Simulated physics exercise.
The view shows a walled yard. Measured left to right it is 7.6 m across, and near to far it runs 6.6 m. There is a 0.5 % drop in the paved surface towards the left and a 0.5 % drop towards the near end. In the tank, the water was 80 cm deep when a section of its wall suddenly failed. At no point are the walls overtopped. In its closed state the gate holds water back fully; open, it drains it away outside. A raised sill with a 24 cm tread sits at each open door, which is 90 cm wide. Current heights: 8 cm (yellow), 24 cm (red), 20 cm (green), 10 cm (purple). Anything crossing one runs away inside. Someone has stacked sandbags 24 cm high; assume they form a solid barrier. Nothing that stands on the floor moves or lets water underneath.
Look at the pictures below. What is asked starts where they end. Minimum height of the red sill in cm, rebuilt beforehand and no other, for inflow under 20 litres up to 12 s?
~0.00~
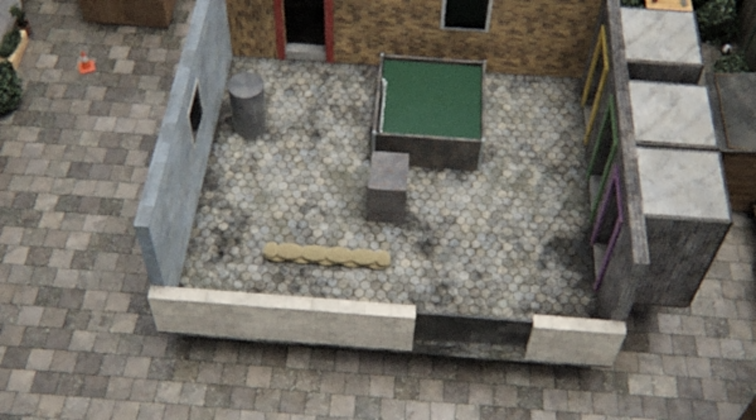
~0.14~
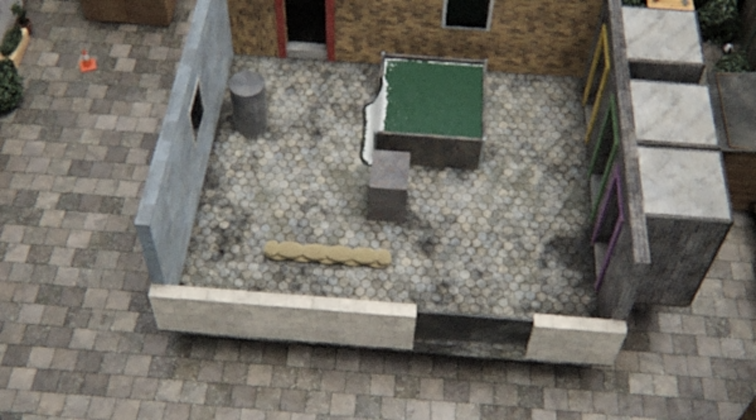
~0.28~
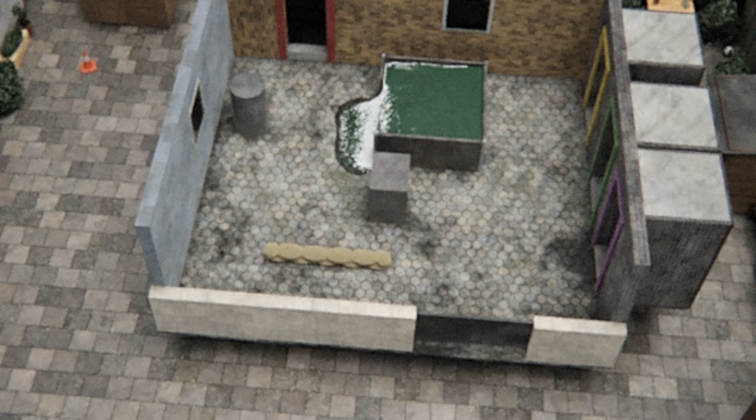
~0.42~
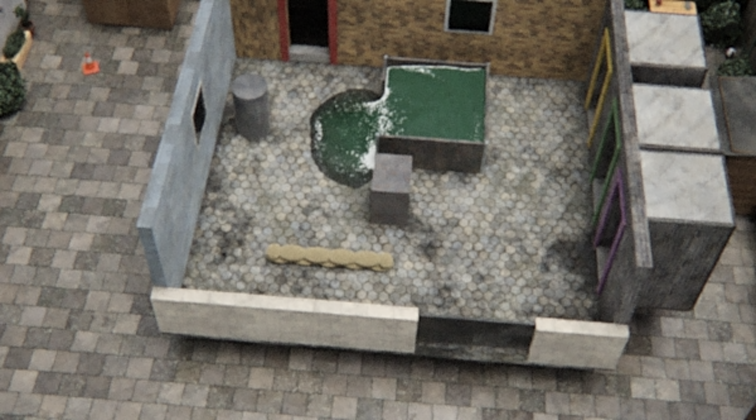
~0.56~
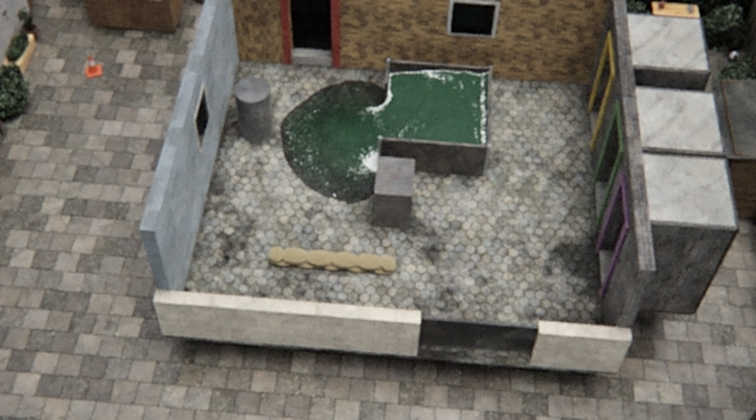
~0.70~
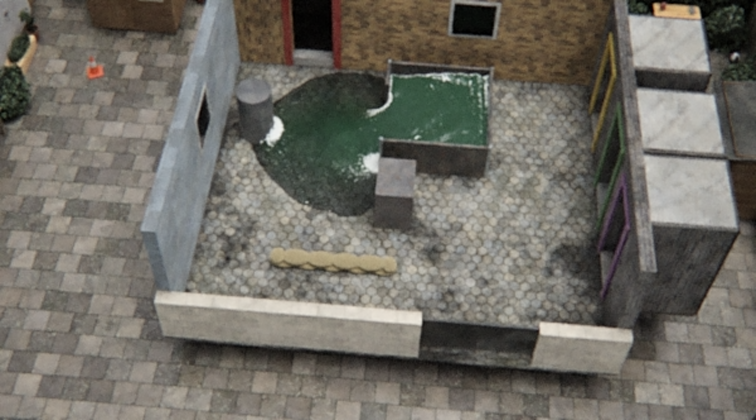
12 cm.
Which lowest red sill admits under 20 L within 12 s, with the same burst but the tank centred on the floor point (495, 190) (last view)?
Minimum: Approx. 12.0 cm.
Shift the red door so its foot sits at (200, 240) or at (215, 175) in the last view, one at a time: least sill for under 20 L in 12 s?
You'd want roughly 16 cm there first, then roughly 34 cm.
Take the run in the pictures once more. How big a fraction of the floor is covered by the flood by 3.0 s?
Some 40 in a hundred.
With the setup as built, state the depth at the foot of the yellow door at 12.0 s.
Some 9.0 cm.
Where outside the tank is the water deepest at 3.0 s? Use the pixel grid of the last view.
(179, 318).
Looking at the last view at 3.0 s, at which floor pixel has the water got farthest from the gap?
Pixel: About (179, 318).
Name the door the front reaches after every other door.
I'd say the green door.
After 1.4 s water covers 30 % of the floor, deepest (44 cm) near (276, 135); 8 cm at the red door, 0 litres in over its 24 cm sill.
After 3.0 s water covers 40 % of the floor, deepest (46 cm) near (179, 318); 15 cm at the red door, 0 litres in over its 24 cm sill.
After 12.0 s water covers 95 % of the floor, deepest (13 cm) near (505, 83); 4 cm at the red door, 0 litres in over its 24 cm sill.
At the red door as built, the water arrived by 0.9 s and peaked near 17 cm at 2.6 s.
With a sill of 10 cm, 37 litres would have come in within the 12 s; with 13.5 cm, 13 litres. So under 20 litres takes about 12 cm.
